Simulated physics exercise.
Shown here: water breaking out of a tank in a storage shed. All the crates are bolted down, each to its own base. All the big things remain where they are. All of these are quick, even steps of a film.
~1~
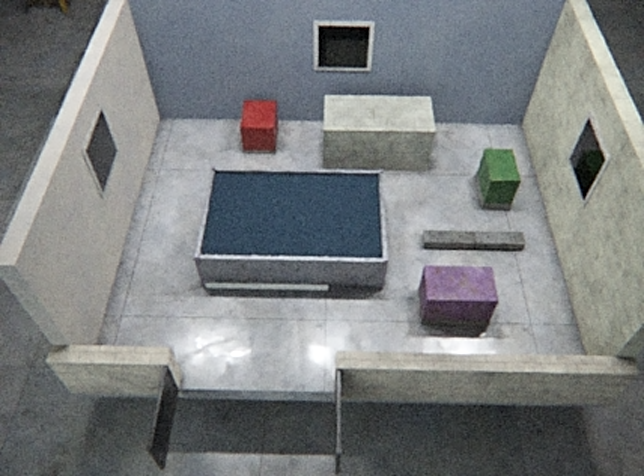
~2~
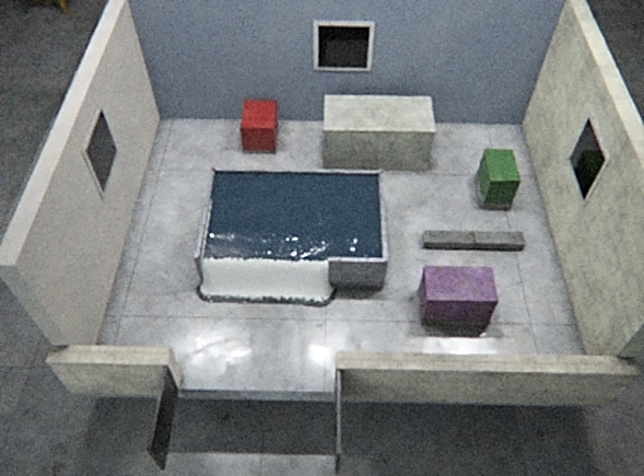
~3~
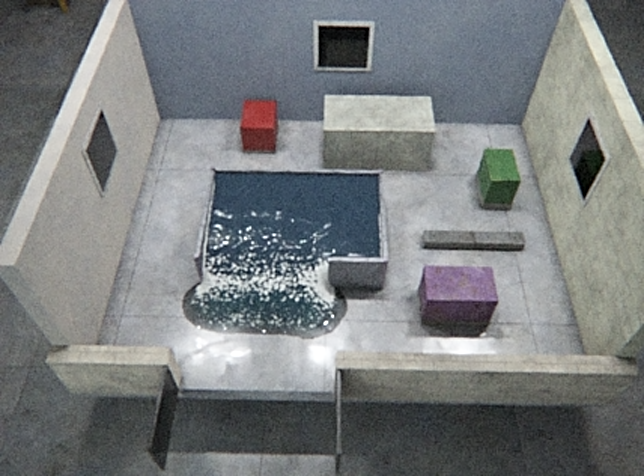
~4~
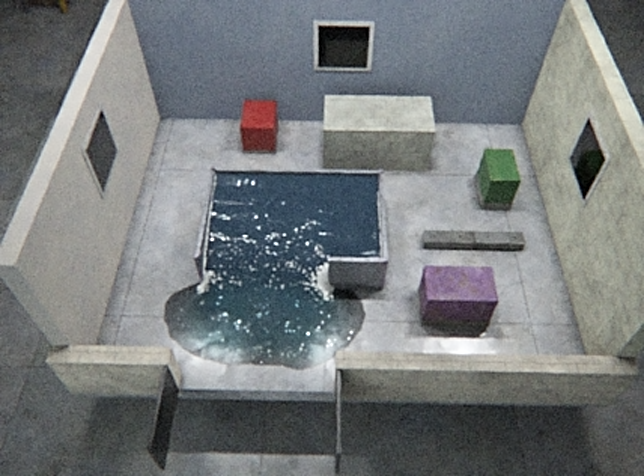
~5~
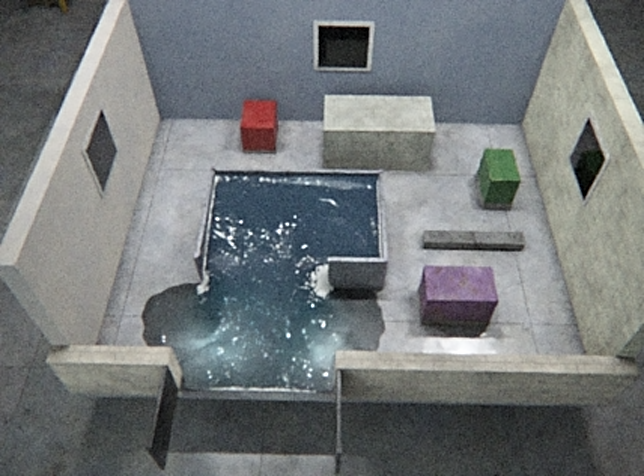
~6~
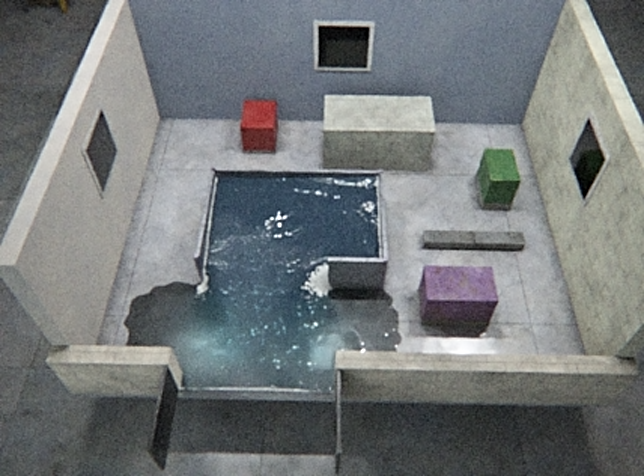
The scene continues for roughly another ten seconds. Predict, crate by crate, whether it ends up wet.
The red crate gets caught by the water; the green crate doesn't get caught by the water; the purple crate doesn't get caught by the water.
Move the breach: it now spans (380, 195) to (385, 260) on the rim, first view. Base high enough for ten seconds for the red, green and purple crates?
Result: Red crate is swamped; green crate is swamped; purple crate is swamped.
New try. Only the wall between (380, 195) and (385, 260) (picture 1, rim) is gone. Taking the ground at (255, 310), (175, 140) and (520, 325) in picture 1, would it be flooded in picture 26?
Going through them in turn: Reached by the flood, then still unsoaked, then reached by the flood.
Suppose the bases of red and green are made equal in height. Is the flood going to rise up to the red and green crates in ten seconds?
The red one is not reached, and the green one is not reached.
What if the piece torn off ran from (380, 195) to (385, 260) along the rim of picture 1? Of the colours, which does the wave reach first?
My answer: The purple-painted one.
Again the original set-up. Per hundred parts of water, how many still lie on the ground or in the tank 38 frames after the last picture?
It comes to roughly 40 per cent.
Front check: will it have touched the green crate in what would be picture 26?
Result at green: Unflooded.
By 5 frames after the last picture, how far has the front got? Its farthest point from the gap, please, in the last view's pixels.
About at (482, 378).
A moment on, water covers 20 % of the floor; the red crate not reached, the green crate not reached, the purple crate water round its plinth.
Next, water covers 25 % of the floor; the red crate not reached, the green crate not reached, the purple crate water round its plinth.
Then, water covers 40 % of the floor; the red crate not reached, the green crate not reached, the purple crate water round its plinth.
Later, water covers 55 % of the floor; the red crate water round its plinth, the green crate water round its plinth, the purple crate water round its plinth.
In the end, water covers 75 % of the floor; the red crate was topped, the green crate stayed above the water, the purple crate stayed above the water.
